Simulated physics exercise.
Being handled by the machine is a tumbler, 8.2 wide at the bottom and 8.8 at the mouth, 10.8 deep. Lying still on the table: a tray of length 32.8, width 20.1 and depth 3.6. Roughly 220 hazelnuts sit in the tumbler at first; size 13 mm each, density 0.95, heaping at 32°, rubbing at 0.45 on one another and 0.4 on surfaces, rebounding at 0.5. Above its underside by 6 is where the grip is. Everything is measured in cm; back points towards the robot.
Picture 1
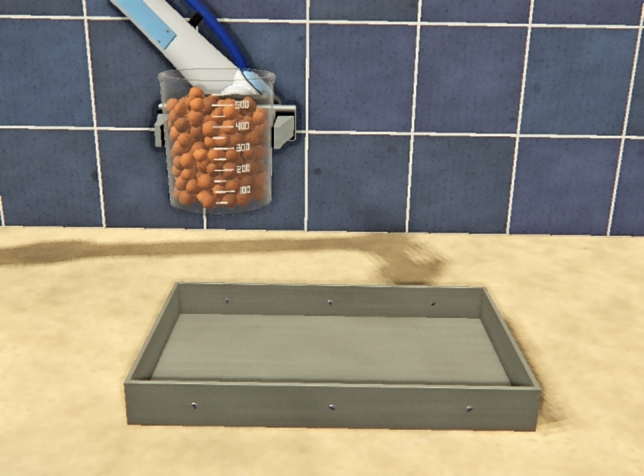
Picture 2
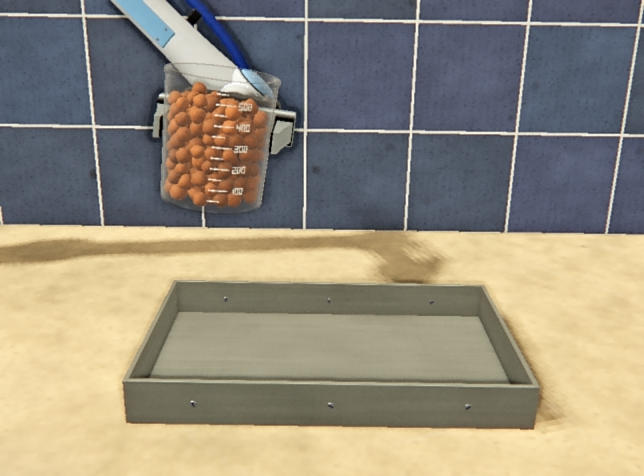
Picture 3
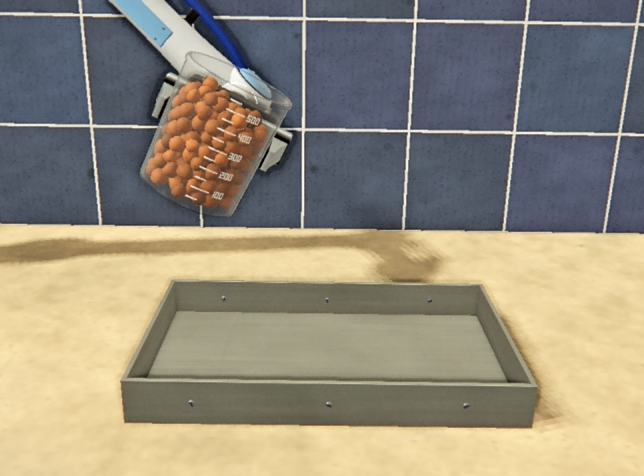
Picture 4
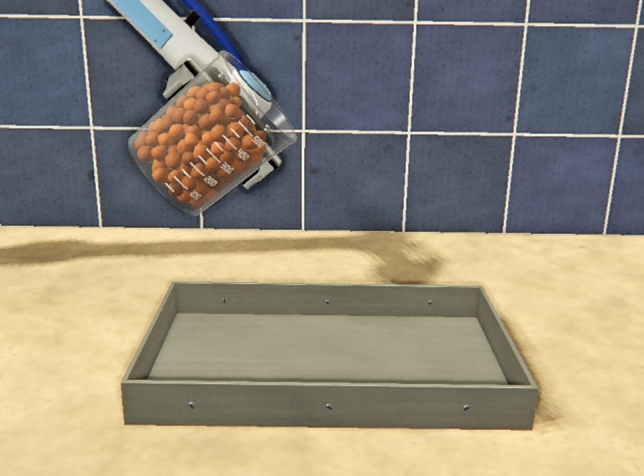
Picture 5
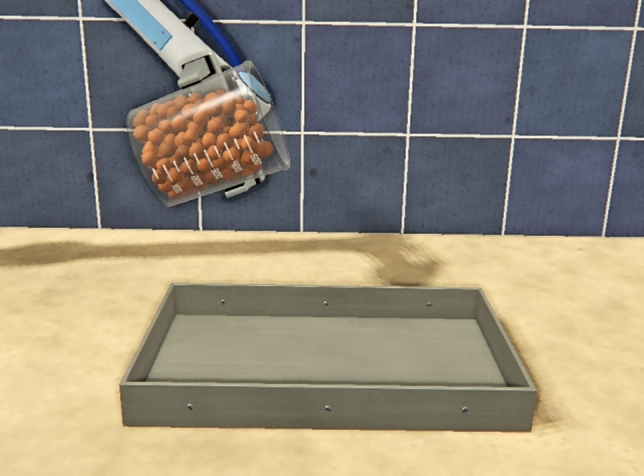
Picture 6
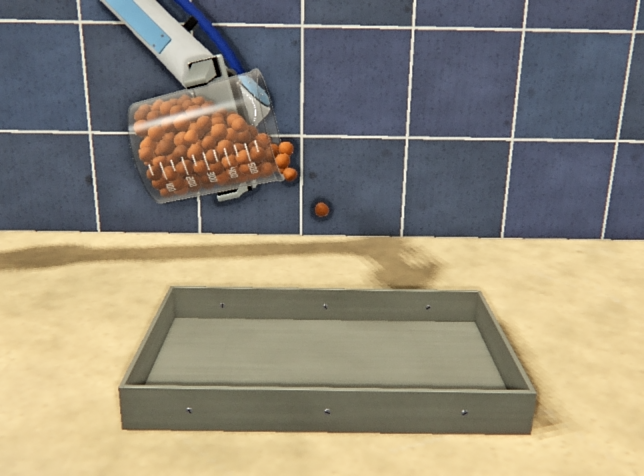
A robot arm tipped a clear measuring cup full of round, orange-brown nuts over to the right above an empty gray tray, and a few reached the rim as one dropped out.
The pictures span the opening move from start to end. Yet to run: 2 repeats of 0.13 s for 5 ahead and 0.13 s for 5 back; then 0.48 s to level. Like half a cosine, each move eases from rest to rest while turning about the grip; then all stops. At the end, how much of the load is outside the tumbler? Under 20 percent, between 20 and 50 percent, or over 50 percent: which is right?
The right one is over 50 percent.
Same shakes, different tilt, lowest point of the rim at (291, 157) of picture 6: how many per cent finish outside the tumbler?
Estimate: About 30 per cent.
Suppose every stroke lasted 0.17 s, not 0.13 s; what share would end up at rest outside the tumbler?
Estimate: Close to 40 percent.
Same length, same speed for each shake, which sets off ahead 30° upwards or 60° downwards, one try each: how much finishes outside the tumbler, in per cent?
Near 70 and 15 percent respectively.
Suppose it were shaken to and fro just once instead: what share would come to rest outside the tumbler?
Expected share: About 40 %.
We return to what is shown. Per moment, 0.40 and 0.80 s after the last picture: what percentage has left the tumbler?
Estimates in order: Close to 40, close to 60.
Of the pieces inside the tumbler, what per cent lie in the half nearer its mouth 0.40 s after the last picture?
Around 50 percent.
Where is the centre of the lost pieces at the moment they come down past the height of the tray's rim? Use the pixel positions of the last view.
(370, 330).
Then, 0.40 s later, tilted 76° forward, highest piece 23 above the table; 136 in the tumbler, 79 in the tray, 1 on the table or floor, 2 in flight or on a rim.
Then, 0.80 s later, tilted 28° forward, highest piece 25 above the table; 127 in the tray, 89 in the tumbler, 1 on the table or floor, 1 in flight or on a rim.
Then, 1.20 s later, level, highest piece 23 above the table; 128 in the tray, 89 in the tumbler, 1 on the table or floor.
Then, 2.25 s later, level, highest piece 22 above the table; 128 in the tray, 89 in the tumbler, 1 on the table or floor.
At rest, 128 in the tray, 89 in the tumbler, 1 on the table or floor. That is 59 % outside the tumbler.
